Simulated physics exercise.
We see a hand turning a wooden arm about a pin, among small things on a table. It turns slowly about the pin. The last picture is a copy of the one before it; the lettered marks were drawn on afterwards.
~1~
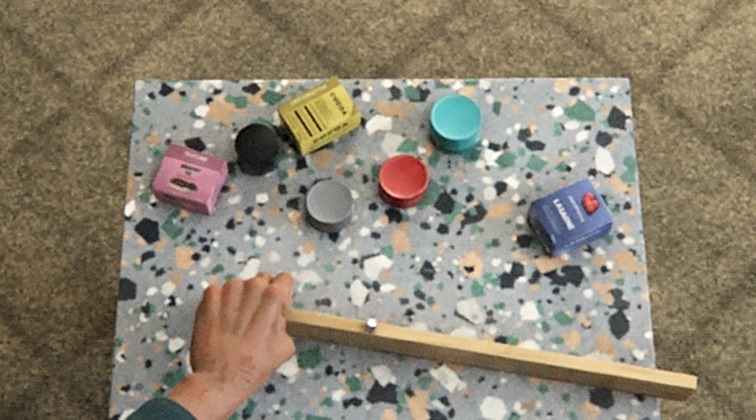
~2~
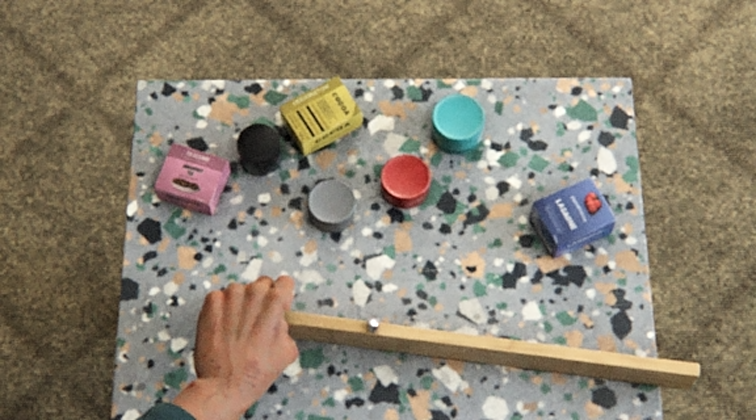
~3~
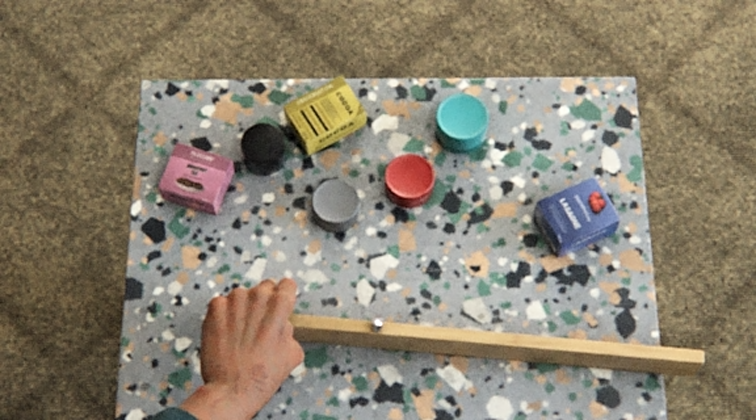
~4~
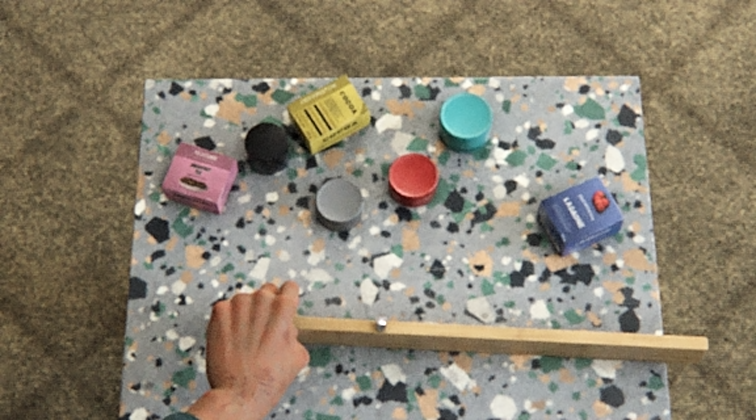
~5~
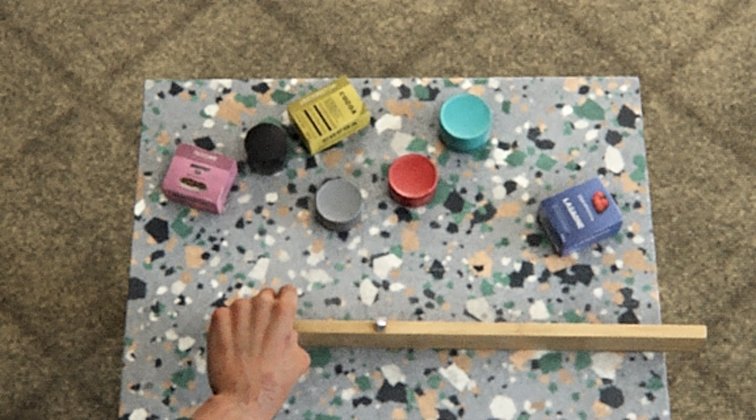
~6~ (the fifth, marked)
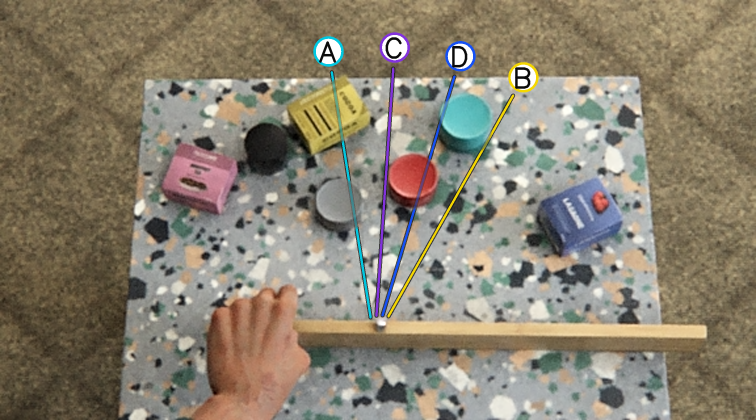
A hand slowly turned a wooden arm about a pin on a speckled table, its right end swinging slightly upward, while the small boxes and round pots above it stayed in their places.
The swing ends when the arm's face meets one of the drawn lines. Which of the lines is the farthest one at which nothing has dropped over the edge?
It can go as far as D.
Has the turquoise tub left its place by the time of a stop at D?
Yes.
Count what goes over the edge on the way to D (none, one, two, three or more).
In all, none.
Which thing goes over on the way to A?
The turquoise tub.
On the marked copy, A at (351, 190); B at (453, 202); C at (385, 187); D at (420, 191).
Taking D. A third of the way, arm (528, 258); blue box (574, 210); yellow packet (328, 115).
Two thirds of the way, arm (475, 203); turquoise tub (446, 112); blue box (487, 143).
When it is over, arm (425, 181); turquoise tub (371, 79); blue box (408, 117); nothing has fallen.
As for the rest, A drops the turquoise tub; B is safe but short; C drops the turquoise tub.
